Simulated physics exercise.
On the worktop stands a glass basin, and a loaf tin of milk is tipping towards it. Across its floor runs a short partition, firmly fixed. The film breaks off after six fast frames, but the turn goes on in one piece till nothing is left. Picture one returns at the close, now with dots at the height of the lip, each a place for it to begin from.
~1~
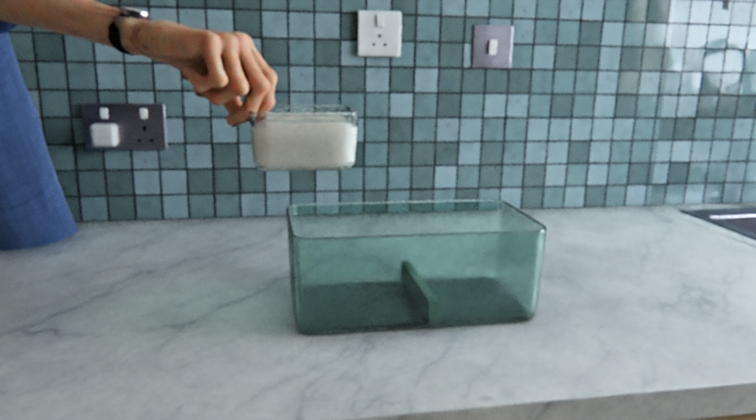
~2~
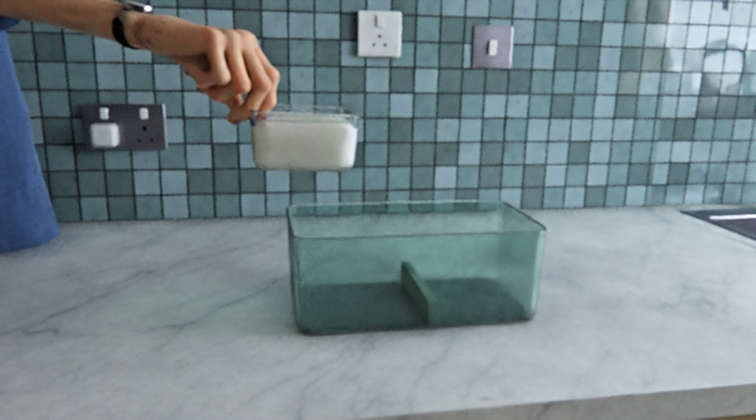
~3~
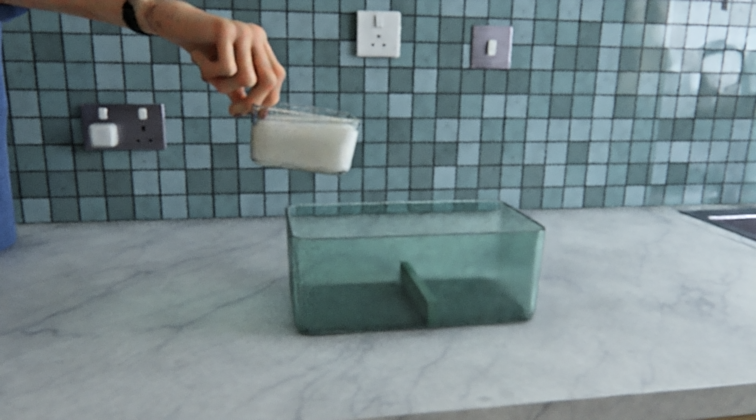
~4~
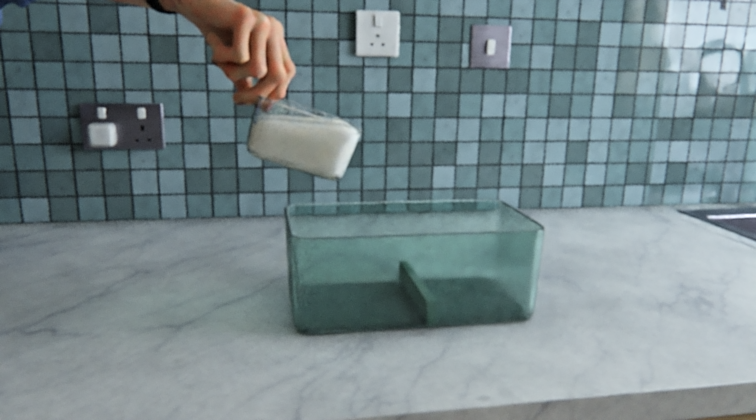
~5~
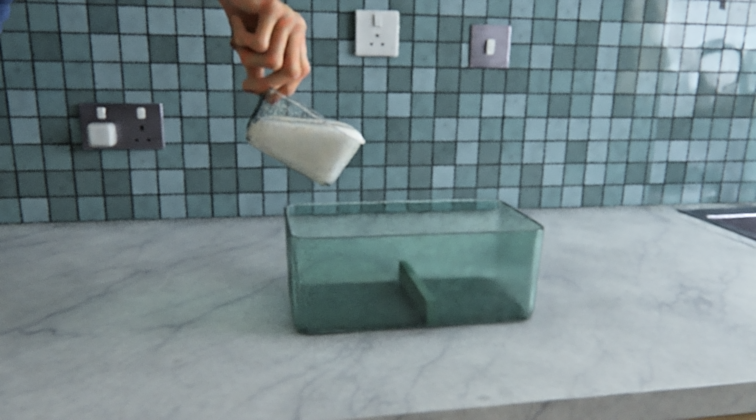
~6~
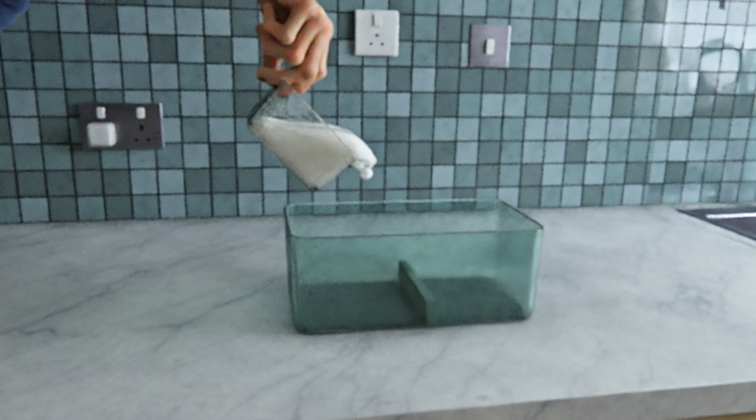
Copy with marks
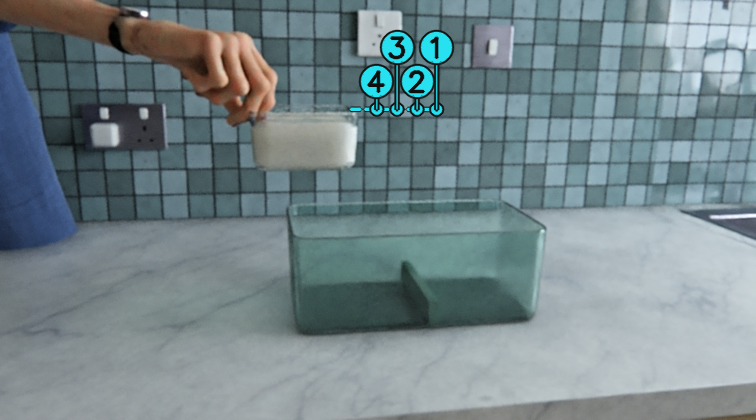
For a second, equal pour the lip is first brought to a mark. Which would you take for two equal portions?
Go for 4.
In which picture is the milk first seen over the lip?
Picture 5.
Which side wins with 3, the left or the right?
More ends on the right.
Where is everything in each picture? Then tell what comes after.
Upright, lip at (351, 109); basin from (296, 331) to (534, 317); top of the wall at (418, 278); nothing has left yet.
Tipped about 2°, lip at (352, 111); nothing has left yet.
Tipped about 8°, lip at (353, 117); nothing has left yet.
Tipped about 18°, lip at (355, 125); nothing has left yet.
Tipped about 31°, lip at (355, 137); milk is over the lip, down to (355, 137).
Tipped about 46°, lip at (352, 150); milk is over the lip, down to (363, 171).
On the marked copy, 1 at (436, 109); 2 at (417, 109); 3 at (397, 109); 4 at (376, 109).
For place 1, about 13 % ends left of the wall and 85 % right of it.
For place 2, about 23 % ends left of the wall and 76 % right of it.
For place 3, about 32 % ends left of the wall and 67 % right of it.
For place 4, about 53 % ends left of the wall and 46 % right of it.
